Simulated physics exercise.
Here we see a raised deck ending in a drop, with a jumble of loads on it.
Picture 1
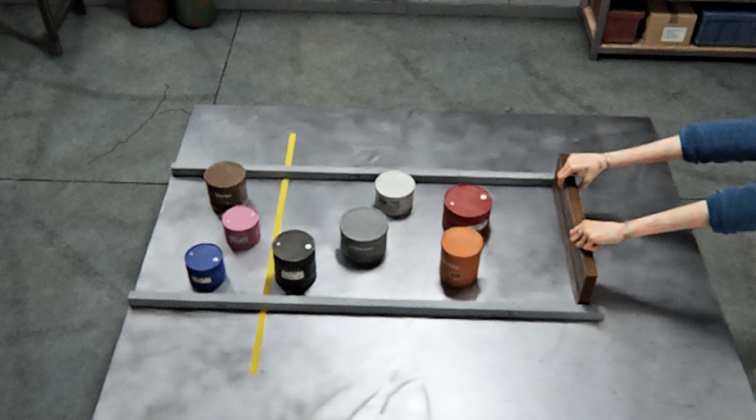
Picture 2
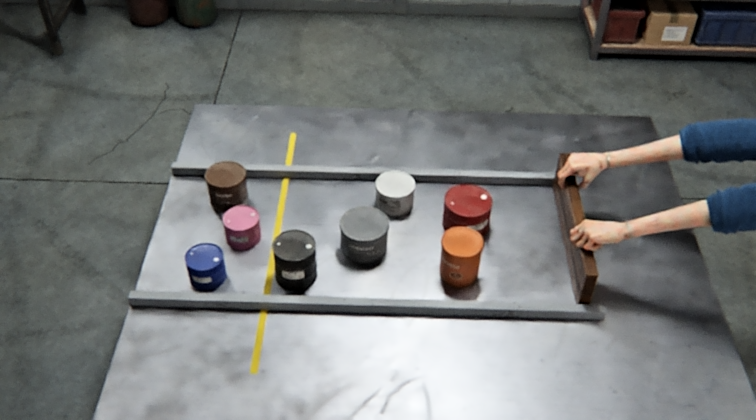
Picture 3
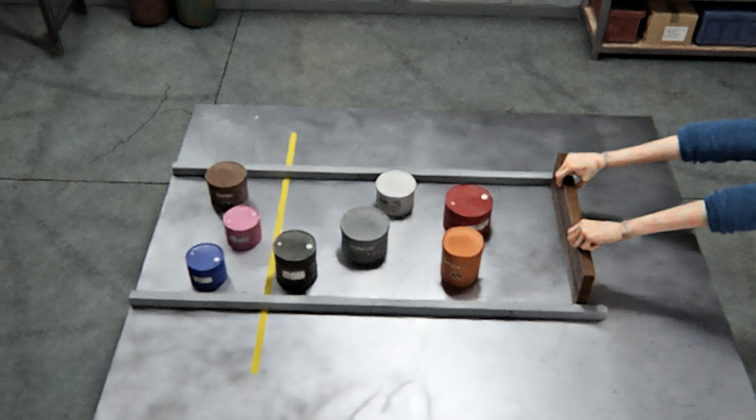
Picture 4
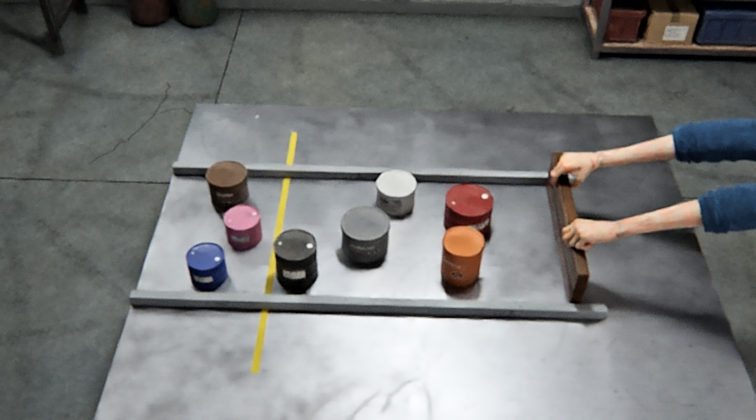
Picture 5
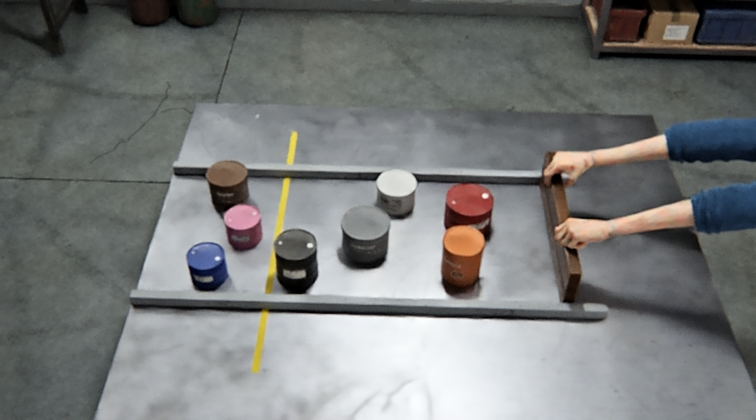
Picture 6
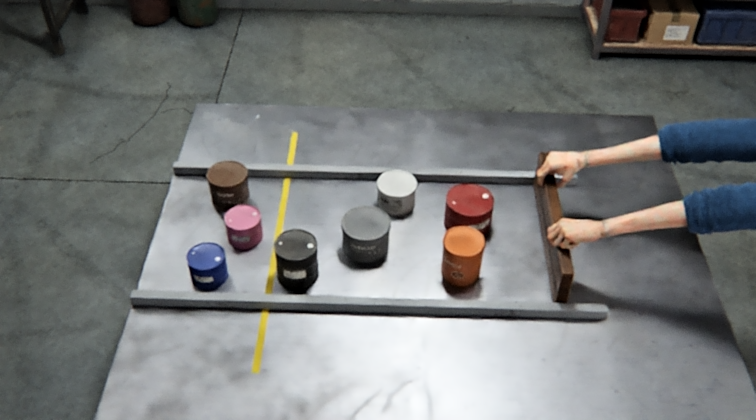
Wooden plank gripped by two hands sliding slowly left between grey rails, while the coloured canisters and pails ahead stay still.
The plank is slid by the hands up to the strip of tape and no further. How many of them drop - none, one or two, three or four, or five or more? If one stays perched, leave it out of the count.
I expect none of them to drop off the edge.
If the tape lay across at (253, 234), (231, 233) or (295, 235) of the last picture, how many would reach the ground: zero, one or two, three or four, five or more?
Result per tape, in order - none at all / one or two / none at all.
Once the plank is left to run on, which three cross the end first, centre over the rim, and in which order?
In order: The blue canister, the pink canister, the brown pail.
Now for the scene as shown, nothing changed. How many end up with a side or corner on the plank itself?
At rest, 3 are in contact.
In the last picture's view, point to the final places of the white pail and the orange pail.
The white pail ends at (266, 180) and the orange pail at (251, 253).
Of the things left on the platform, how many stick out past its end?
0 of them.
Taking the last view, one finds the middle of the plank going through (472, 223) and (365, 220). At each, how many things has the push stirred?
At the first point the count is 2, at the second it's 5.
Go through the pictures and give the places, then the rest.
In the first picture, blue canister (206, 267); brown pail (227, 188); pink canister (242, 228); plank (573, 227); tape (276, 236).
In the second picture, brown pail (227, 187); plank (573, 227).
In the third picture, pink canister (243, 228); grey pail (365, 235).
In the fourth picture, blue canister (207, 266); black canister (296, 260).
In the fifth picture, brown pail (229, 186); orange pail (462, 257).
In the sixth picture, blue canister (208, 266); brown pail (229, 187); pink canister (244, 227); plank (552, 225); tape (278, 235).
Soon after, none off yet; blue canister at rest near (208, 266); brown pail at rest near (229, 187); pink canister at rest near (244, 227).
After that, none off yet; blue canister at rest near (208, 266); brown pail at rest near (229, 187); pink canister displaced a little near (238, 226).
In the end, the number that fall off is zero.
